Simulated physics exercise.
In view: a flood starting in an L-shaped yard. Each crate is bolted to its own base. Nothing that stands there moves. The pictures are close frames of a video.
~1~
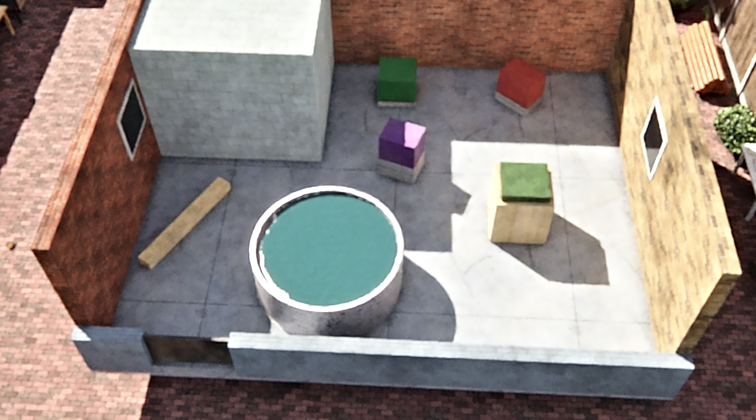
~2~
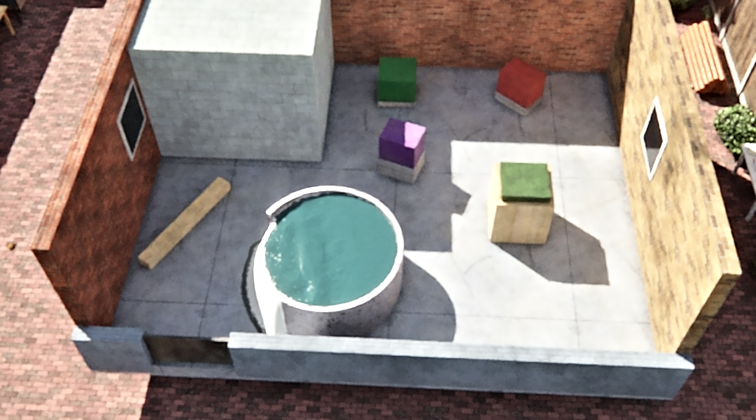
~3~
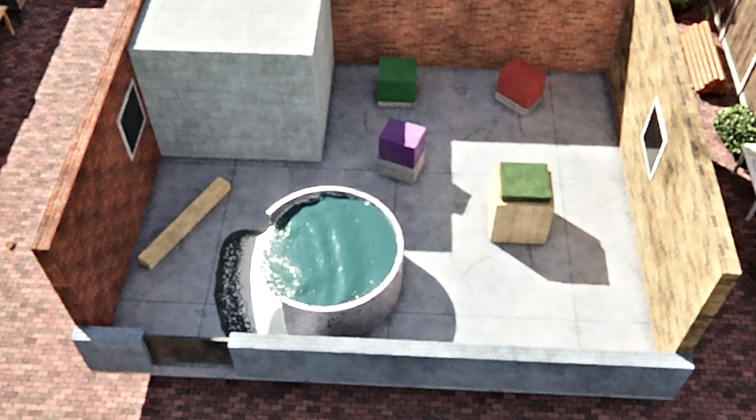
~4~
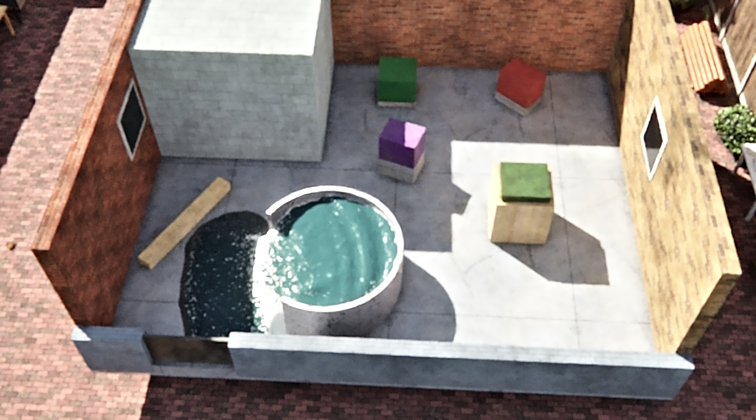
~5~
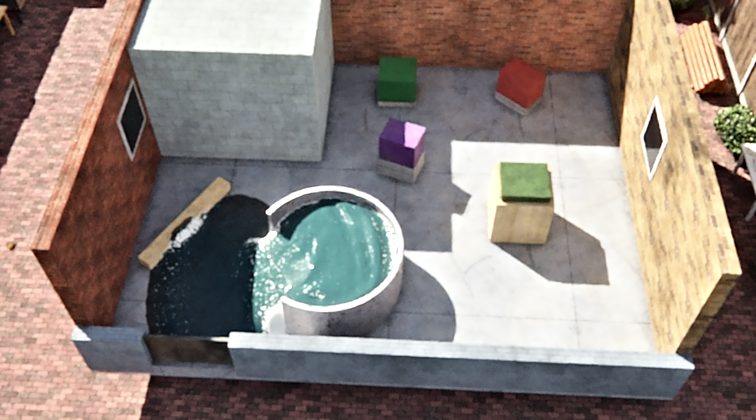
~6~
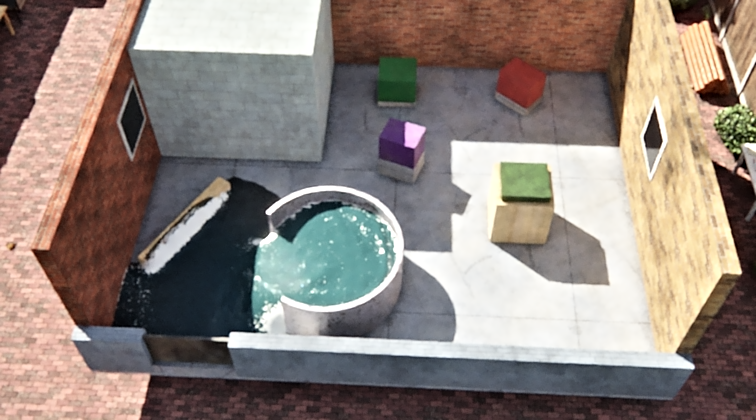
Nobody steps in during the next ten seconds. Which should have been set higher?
In the end: The purple crate stays dry; the green crate gets wet; the red crate stays dry.
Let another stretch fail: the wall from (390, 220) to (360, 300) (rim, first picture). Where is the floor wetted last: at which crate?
I say the green-painted one.
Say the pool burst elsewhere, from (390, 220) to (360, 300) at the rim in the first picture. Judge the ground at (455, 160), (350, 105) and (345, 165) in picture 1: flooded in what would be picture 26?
One after the other: Awash, no water, free of water.
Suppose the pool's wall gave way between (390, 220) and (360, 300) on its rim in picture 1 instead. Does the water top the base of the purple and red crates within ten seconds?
One by one: Purple is spared; red is topped.
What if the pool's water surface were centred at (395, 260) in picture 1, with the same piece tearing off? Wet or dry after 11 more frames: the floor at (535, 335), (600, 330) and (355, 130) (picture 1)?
In that order: Clear, no water, dry.
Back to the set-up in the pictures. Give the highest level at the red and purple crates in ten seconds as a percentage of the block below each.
Near 50 and 70 in a hundred.
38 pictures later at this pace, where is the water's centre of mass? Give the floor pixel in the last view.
Around (317, 244).
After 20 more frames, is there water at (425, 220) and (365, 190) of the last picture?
In that order: Not flooded, flooded.
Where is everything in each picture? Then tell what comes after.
Still water in the round tank at (327, 248), in the first frame.
The front is at a hidden place, out from the gap at (261, 282), in the second frame.
Water pours out at (261, 282) and has run to (243, 234), in the third frame.
The front is at (203, 229), out from the gap at (261, 284), in the fourth frame.
Water pours out at (261, 285) and has run to (219, 203), in the fifth frame.
Water pours out at (261, 285) and has run to a hidden place, in the sixth frame.
A moment on, water covers 20 % of the floor; the purple crate not reached, the green crate not reached, the red crate not reached.
Next, water covers 25 % of the floor; the purple crate not reached, the green crate not reached, the red crate not reached.
Then, water covers 40 % of the floor; the purple crate water round its plinth, the green crate not reached, the red crate not reached.
Later, water covers 75 % of the floor; the purple crate water round its plinth, the green crate water round its plinth, the red crate water round its plinth.
In the end, water covers 100 % of the floor; the purple crate stayed above the water, the green crate was topped, the red crate stayed above the water.
